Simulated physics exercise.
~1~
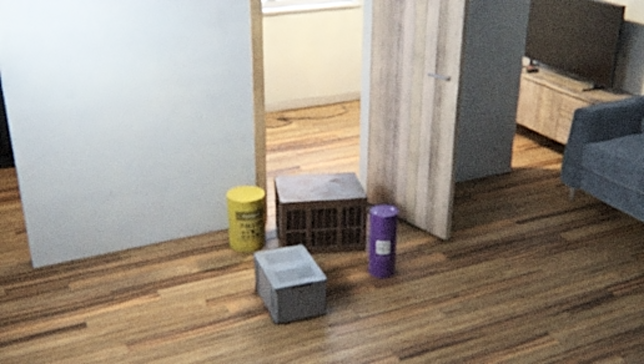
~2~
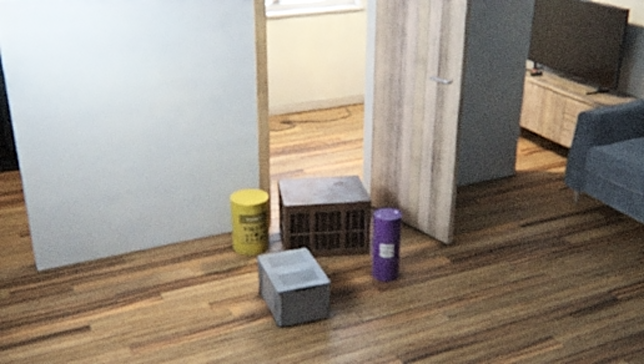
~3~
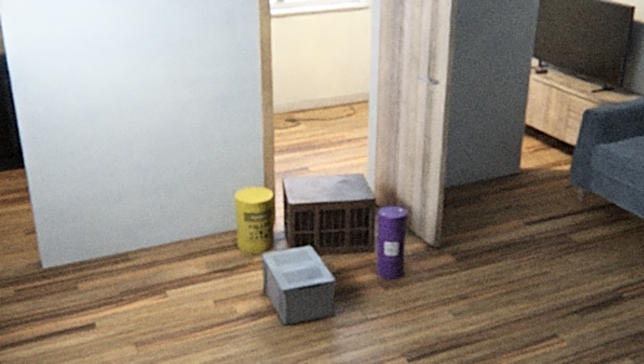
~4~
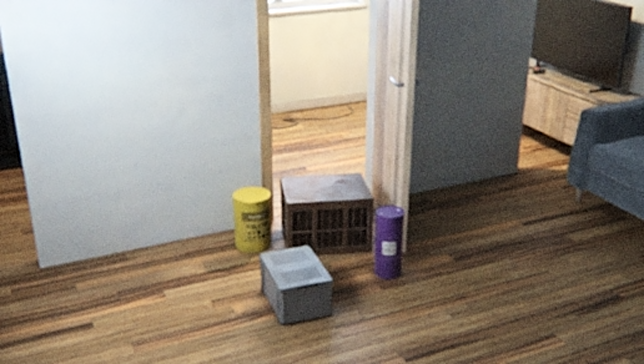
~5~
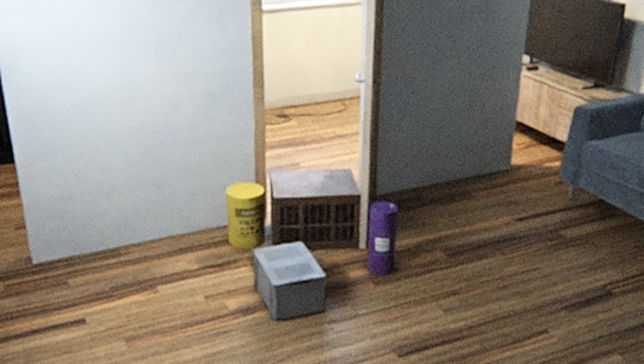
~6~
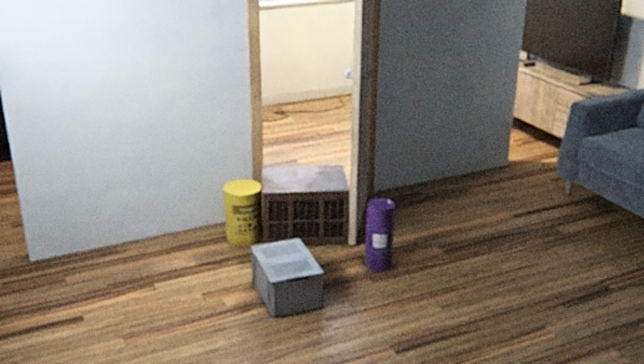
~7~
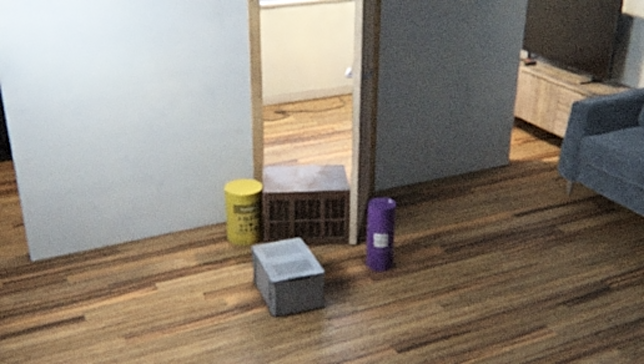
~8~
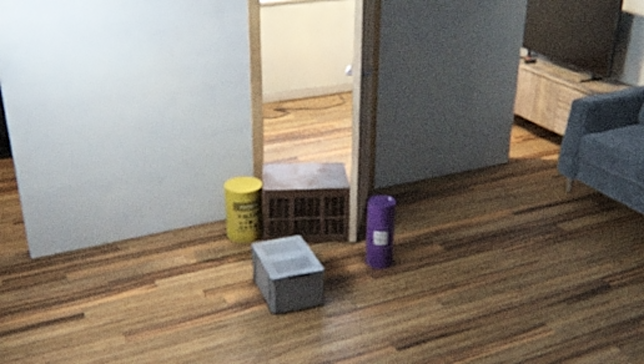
The footage shows a wooden door swinging from wide open toward its frame, where a brown chest sits among a yellow pail, grey tote and purple canister. The door nudges the chest slightly left, then stops against it, still well open, while the other items stay put.
